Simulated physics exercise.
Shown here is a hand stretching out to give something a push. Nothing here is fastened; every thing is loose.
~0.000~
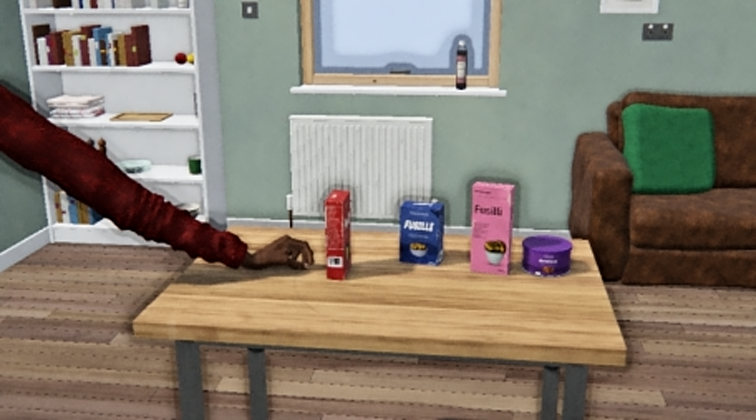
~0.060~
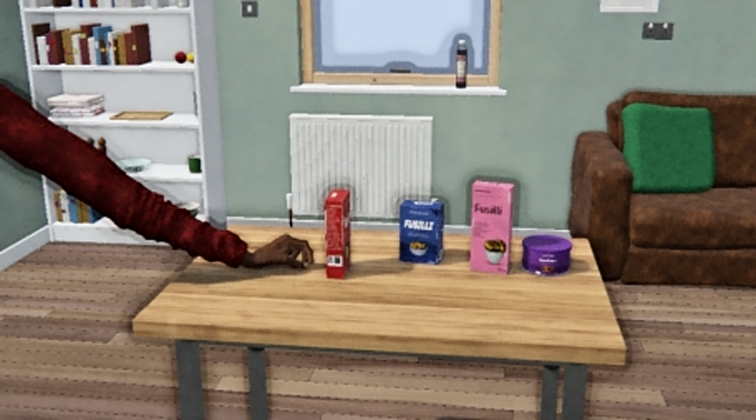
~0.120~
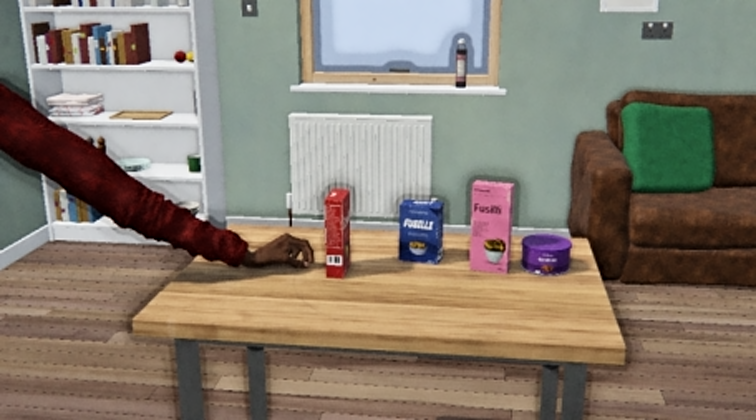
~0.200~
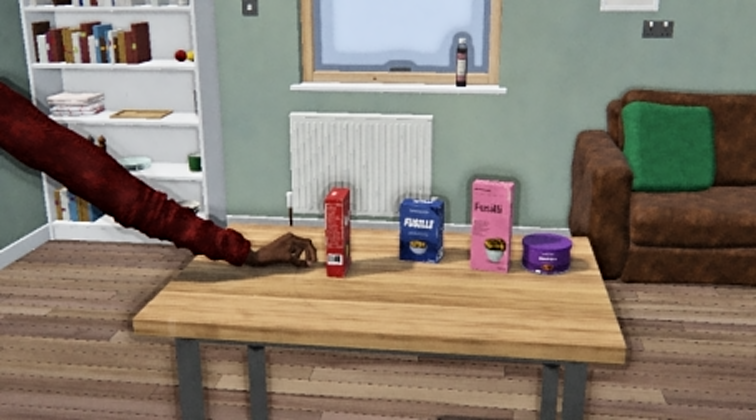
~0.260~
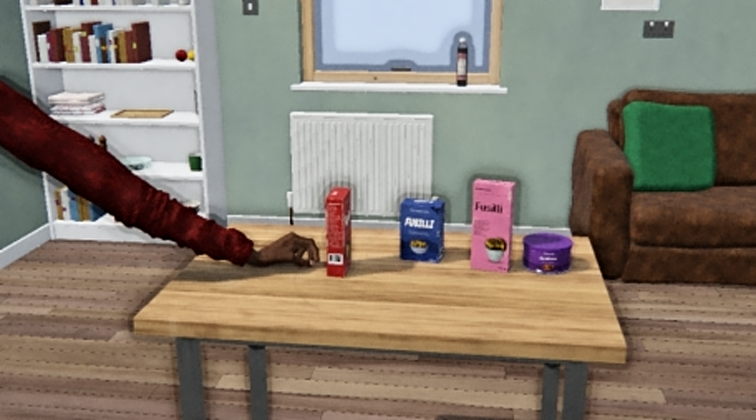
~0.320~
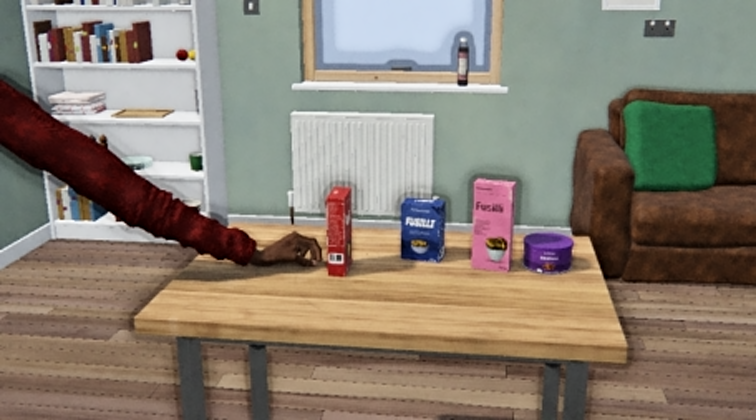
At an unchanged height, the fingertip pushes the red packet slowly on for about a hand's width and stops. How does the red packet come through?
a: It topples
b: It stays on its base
(b) It stays on its base.
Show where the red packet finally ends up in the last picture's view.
Near (391, 233).
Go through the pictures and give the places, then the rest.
The first frame shows red packet (338, 235).
The second frame shows red packet (338, 234).
The third frame shows red packet (338, 233).
The fourth frame shows red packet (338, 232).
The fifth frame shows red packet (339, 232).
The sixth frame shows red packet (340, 231).
After 0.82 s, things are still on the move.
After 1.22 s, red packet slid a little near (359, 232).
After 1.62 s, red packet slid about its own width near (372, 233).
After 2.02 s, red packet slid about its own width near (386, 233).
At rest (2.8 s), moved from the start, red packet. Seen from the same camera at the end, red packet near (391, 233).
